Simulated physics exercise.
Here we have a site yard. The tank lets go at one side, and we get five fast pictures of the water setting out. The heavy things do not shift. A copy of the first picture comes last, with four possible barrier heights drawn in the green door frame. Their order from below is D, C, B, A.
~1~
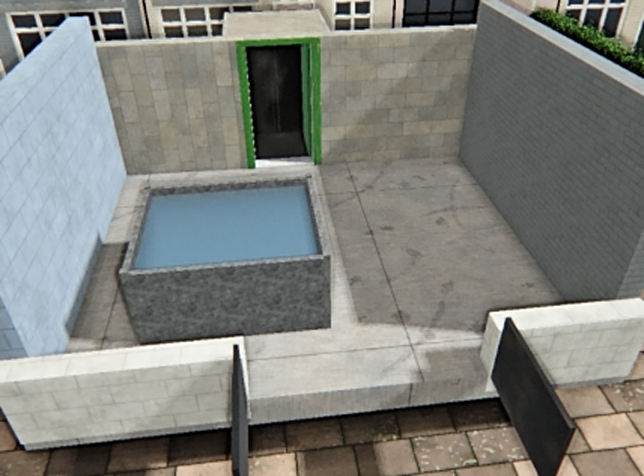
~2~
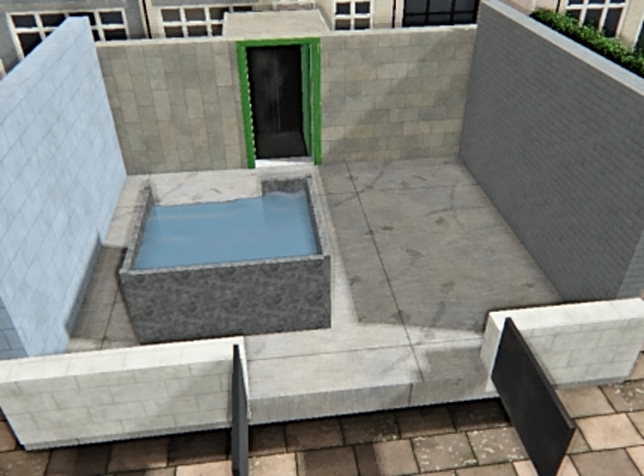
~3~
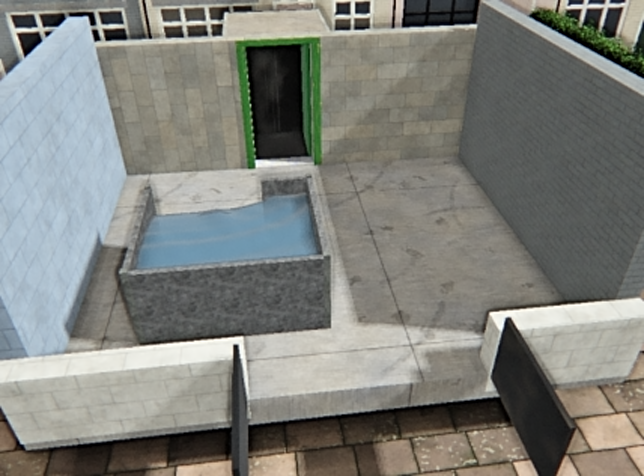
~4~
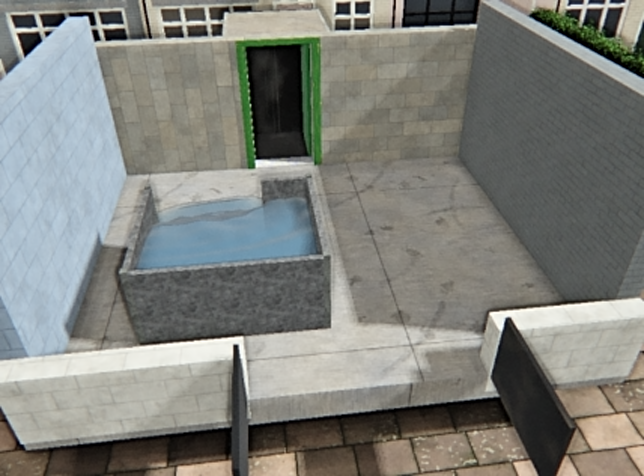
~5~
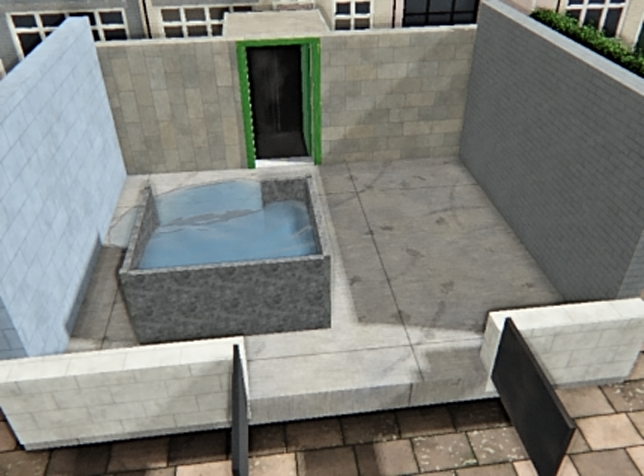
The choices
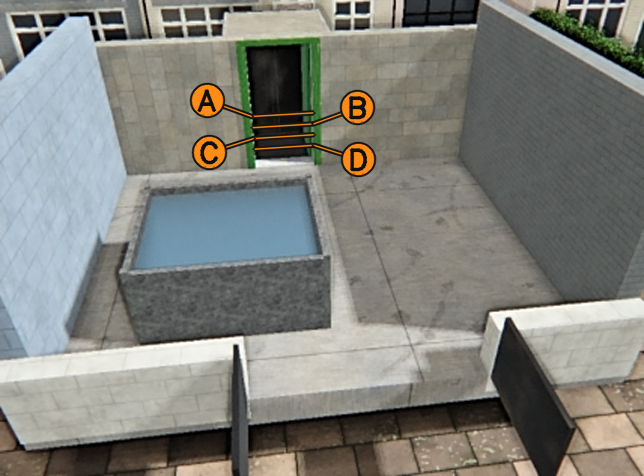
The clip shows a walled yard with a green-framed doorway and a stone tank of blue water; part of the tank's back rim disappears, the water sinks and ripples, and some spreads onto the paving behind the tank.
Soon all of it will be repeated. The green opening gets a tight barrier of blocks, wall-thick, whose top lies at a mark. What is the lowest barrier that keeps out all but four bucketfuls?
I would pick line D.
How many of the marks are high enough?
All of them.
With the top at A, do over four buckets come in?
No, that is safe.
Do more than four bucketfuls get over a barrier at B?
No, that is safe.
On the marked copy, A at (282, 114); B at (283, 125); C at (283, 136); D at (284, 147); from the bottom up D, C, B, A.
With A, nothing gets over.
With B, nothing gets over.
With C, nothing gets over.
With D, a splash gets over, under a bucket.
